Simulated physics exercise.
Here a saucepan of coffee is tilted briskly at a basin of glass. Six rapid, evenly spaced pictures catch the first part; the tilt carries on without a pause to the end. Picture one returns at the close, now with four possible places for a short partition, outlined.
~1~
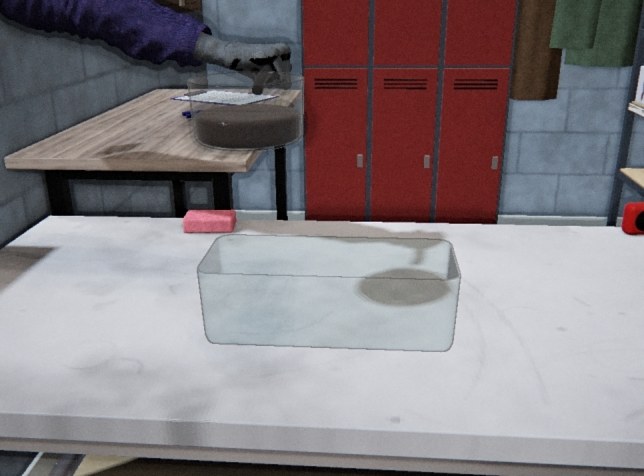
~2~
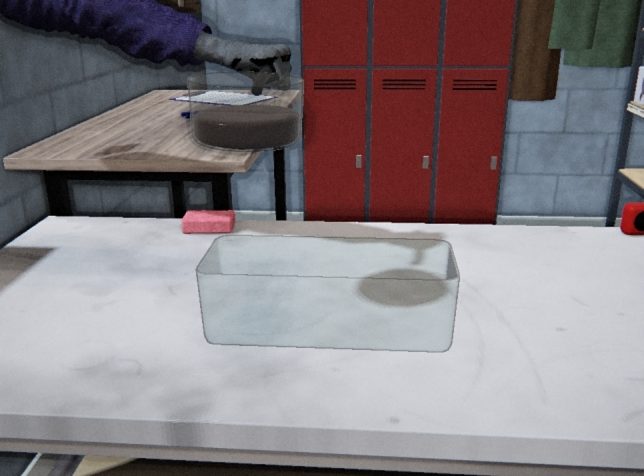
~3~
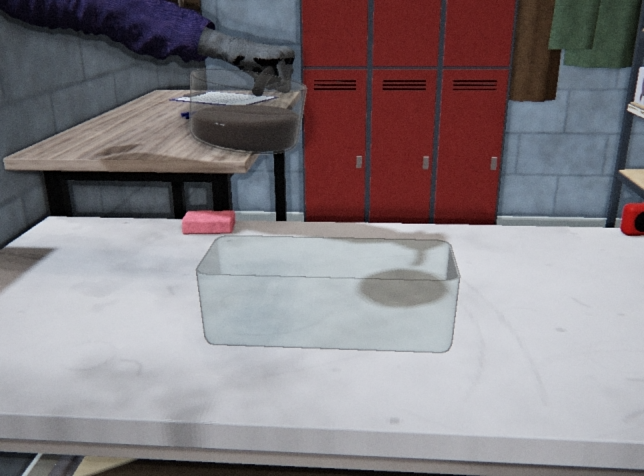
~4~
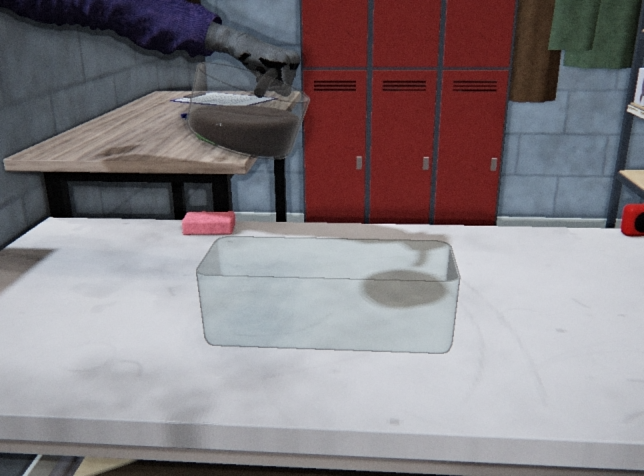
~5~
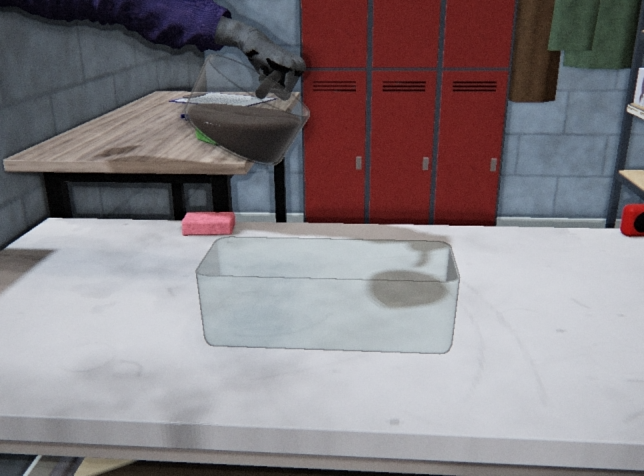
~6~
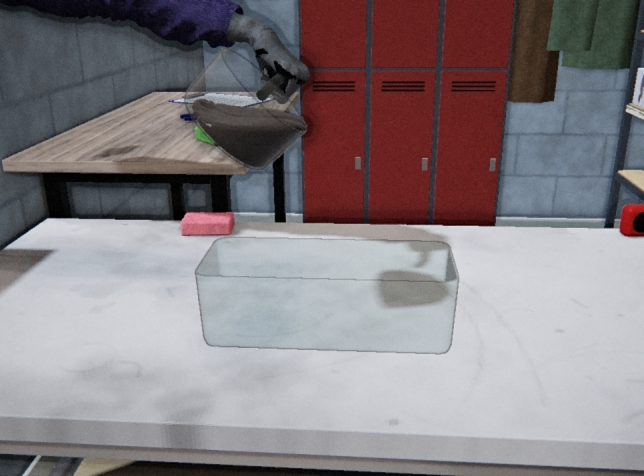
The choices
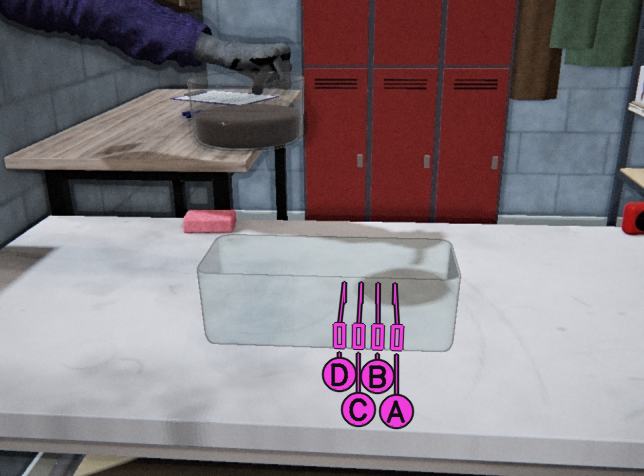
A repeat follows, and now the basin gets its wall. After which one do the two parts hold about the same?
D beats the others.
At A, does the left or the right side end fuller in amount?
The left side.
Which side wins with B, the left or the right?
More ends on the left.
On the marked copy, A at (396, 355); B at (377, 354); C at (358, 353); D at (339, 352).
If A is chosen, about 81 % ends left of the wall and 15 % right of it; 4 % is lost outside.
If B is chosen, about 87 % ends left of the wall and 9 % right of it; 4 % is lost outside.
If C is chosen, about 82 % ends left of the wall and 15 % right of it; 4 % is lost outside.
If D is chosen, about 54 % ends left of the wall and 44 % right of it.
